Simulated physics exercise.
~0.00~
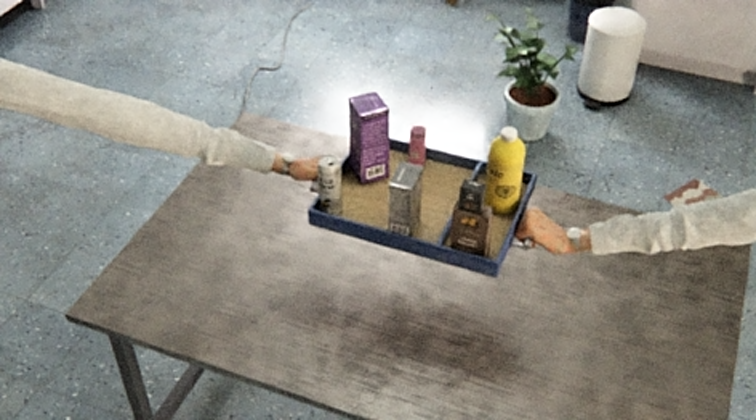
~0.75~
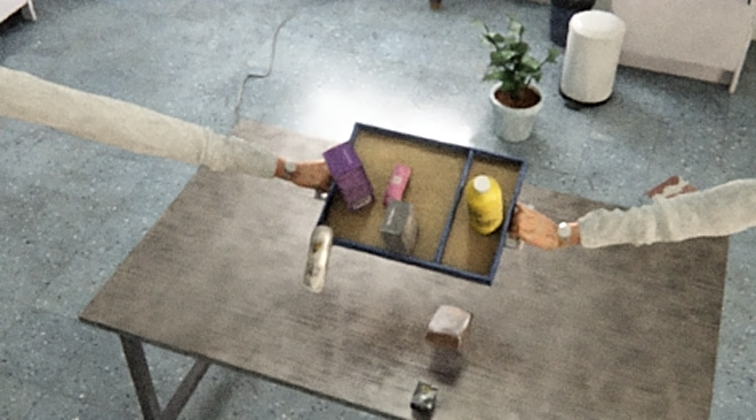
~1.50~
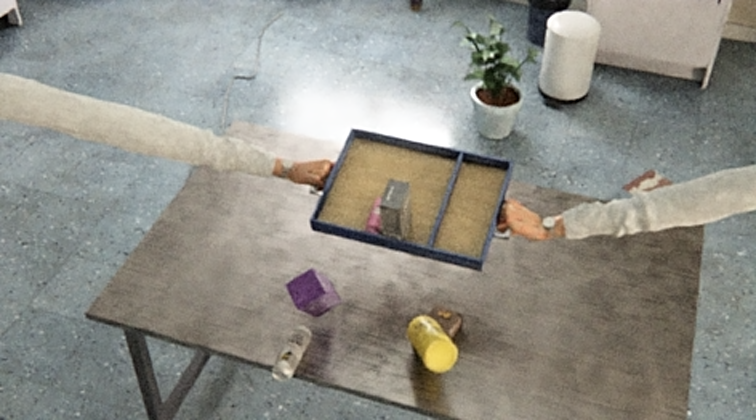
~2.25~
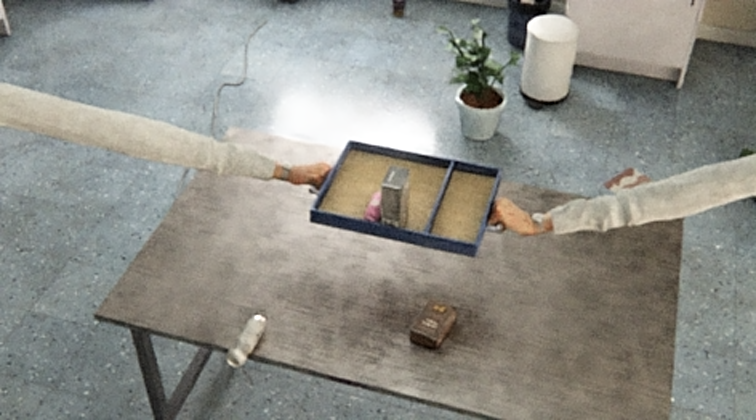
On a grey table, two hands tilting a divided tray, spilling most items before levelling it with a grey packet still standing.
